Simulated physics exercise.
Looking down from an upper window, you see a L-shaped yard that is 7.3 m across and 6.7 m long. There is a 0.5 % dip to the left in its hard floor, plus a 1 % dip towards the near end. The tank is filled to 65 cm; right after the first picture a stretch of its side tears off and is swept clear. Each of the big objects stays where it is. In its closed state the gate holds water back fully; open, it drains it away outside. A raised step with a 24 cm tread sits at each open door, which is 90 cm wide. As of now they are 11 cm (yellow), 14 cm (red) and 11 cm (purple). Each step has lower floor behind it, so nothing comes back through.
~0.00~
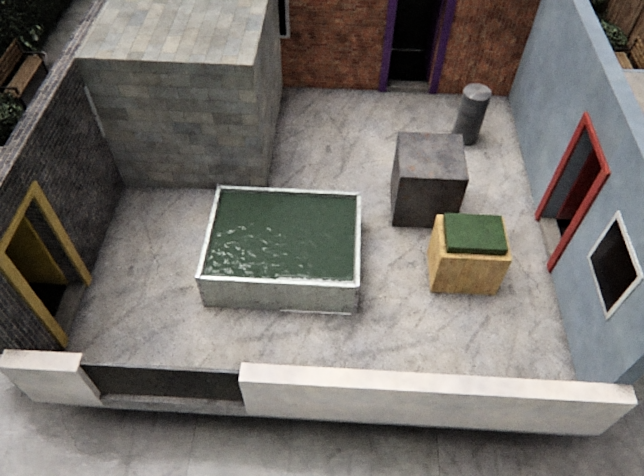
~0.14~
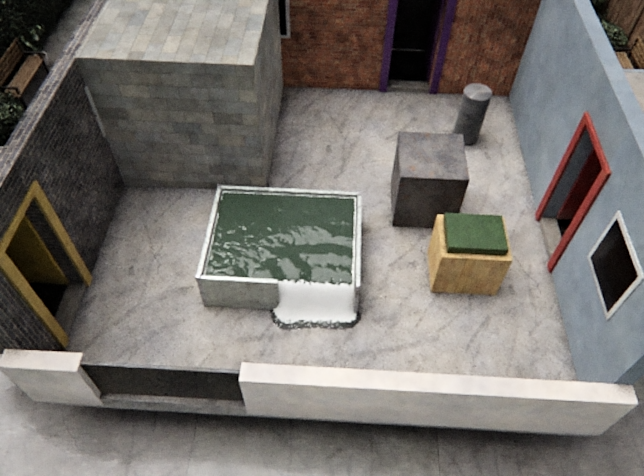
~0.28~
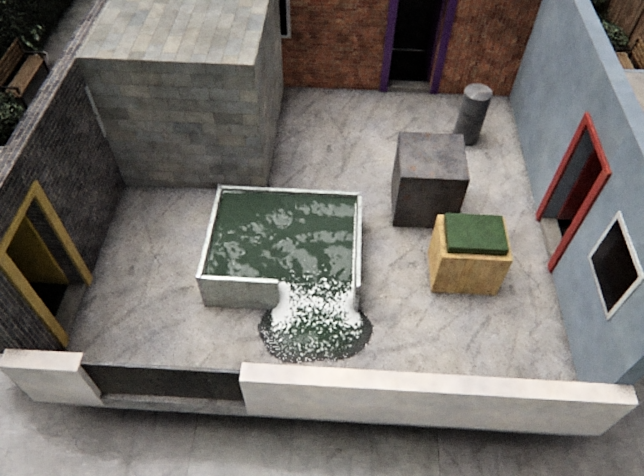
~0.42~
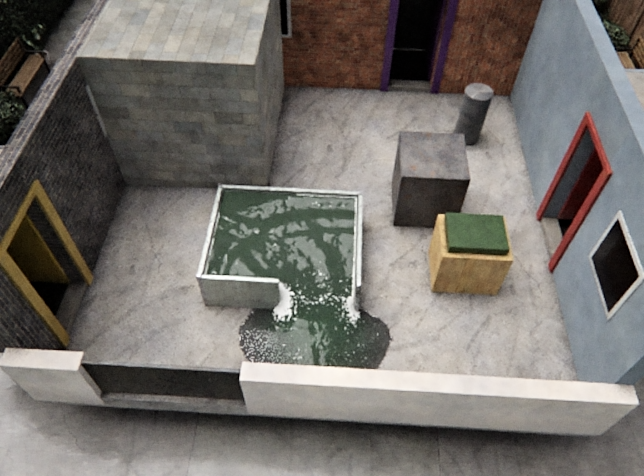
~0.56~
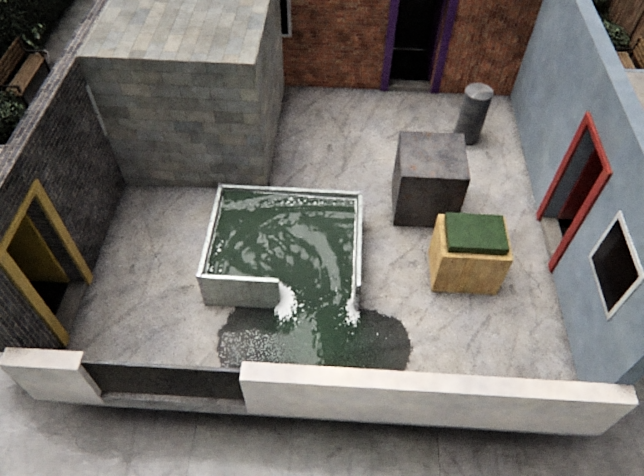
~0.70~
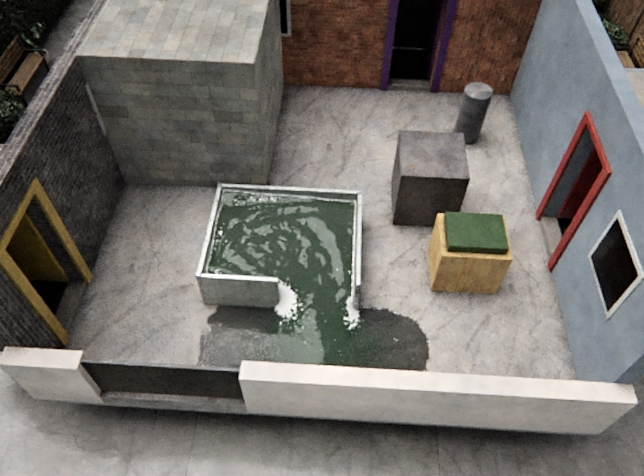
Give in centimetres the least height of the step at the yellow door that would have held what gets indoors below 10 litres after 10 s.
16 cm.
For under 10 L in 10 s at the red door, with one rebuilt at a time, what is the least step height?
For red: Close to 6.0 cm.
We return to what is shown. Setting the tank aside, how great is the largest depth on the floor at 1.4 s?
I'd put it near 46 cm.
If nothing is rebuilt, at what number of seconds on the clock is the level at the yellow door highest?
That happens close to 2.8 s on the clock.
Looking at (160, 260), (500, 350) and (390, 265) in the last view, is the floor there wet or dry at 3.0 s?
One after another they are soaked, soaked, then bone dry.
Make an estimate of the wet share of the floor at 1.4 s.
15 %.
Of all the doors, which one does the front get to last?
Last in line is the purple one.
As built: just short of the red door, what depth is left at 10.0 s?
About 5.5 centimetres.
After 1.4 s water covers 15 % of the floor, deepest (46 cm) near (325, 393); it has not reached the yellow door.
After 3.0 s water covers 40 % of the floor, deepest (29 cm) near (312, 392); 20 cm at the yellow door, 16 litres in over its 11 cm step.
After 10.0 s water covers 100 % of the floor, deepest (12 cm) near (181, 384); 8 cm at the yellow door, 57 litres in over its 11 cm step.
At the yellow door as built, the water arrived by 2.0 s and peaked near 20 cm at 2.8 s.
Run again over the same 10 s with other heights there, 33 litres in over 13 cm, 5 litres over 17.5 cm. The limit of 10 litres is kept from about 16 cm up.
